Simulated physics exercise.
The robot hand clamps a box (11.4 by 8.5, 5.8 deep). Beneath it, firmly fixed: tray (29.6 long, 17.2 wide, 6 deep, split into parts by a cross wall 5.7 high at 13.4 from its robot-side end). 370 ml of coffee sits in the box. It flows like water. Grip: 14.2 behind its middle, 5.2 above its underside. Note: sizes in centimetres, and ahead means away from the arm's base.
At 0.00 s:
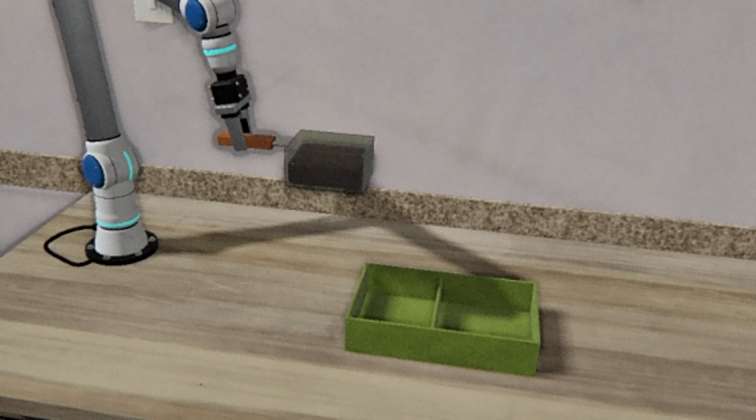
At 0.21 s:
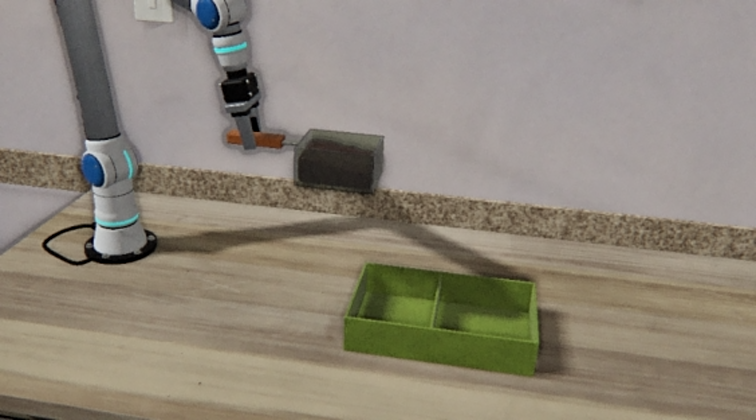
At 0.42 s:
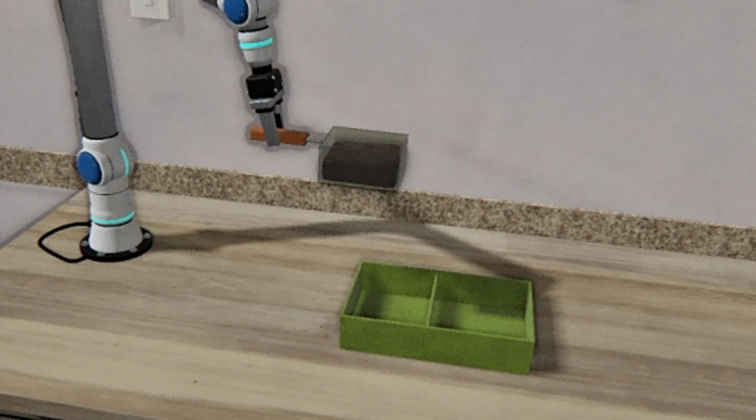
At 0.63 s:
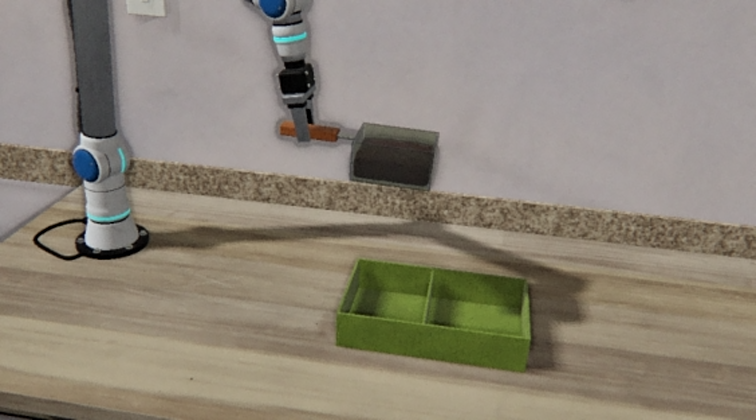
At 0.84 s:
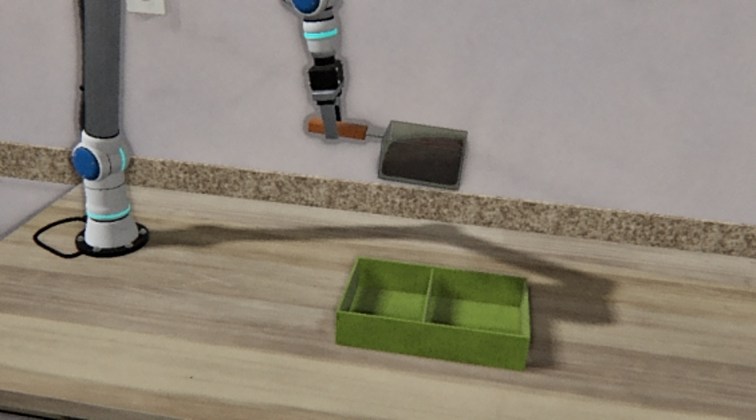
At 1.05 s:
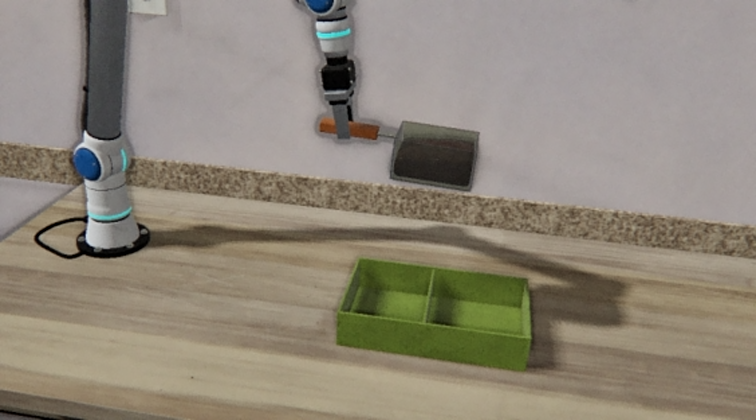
On a wooden counter, a robot arm carrying a dark-filled clear box by its orange handle rightward behind a green divided tray.
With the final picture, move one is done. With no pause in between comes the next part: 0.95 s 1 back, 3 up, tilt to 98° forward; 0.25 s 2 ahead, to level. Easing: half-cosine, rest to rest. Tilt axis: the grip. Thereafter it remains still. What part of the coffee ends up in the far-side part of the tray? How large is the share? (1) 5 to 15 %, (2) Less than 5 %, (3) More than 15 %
3.
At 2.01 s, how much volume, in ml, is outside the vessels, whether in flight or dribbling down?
About 60 ml.
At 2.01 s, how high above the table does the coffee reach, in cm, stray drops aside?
About 33 cm.
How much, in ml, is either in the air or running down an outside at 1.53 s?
About 70 ml.
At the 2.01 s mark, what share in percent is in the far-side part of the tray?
Near 20 %.
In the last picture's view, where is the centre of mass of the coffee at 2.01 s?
Somewhere close to (394, 295), I'd say.
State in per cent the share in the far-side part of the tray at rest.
The figure is roughly 20 per cent.
After 1.53 s, tilted 51° forward, liquid up to 23 above the table; 295 ml in the box, 5 ml in the far-side part, 70 ml in the air or running down outside.
After 2.01 s, tilted 98° forward, liquid up to 41 above the table; 170 ml in the robot-side part, 75 ml in the far-side part, 50 ml in the box, 20 ml on the table or floor, 55 ml in the air or running down outside.
After 2.45 s, level, liquid up to 83 above the table; 170 ml in the robot-side part, 75 ml in the far-side part, 75 ml on the table or floor, 45 ml in the air or running down outside.
After 3.25 s, level, liquid up to 32 above the table; 170 ml in the robot-side part, 115 ml on the table or floor, 80 ml in the far-side part.
At rest, 170 ml in the robot-side part, 115 ml on the table or floor, 80 ml in the far-side part. That is 22 % in the far-side part of the tray.
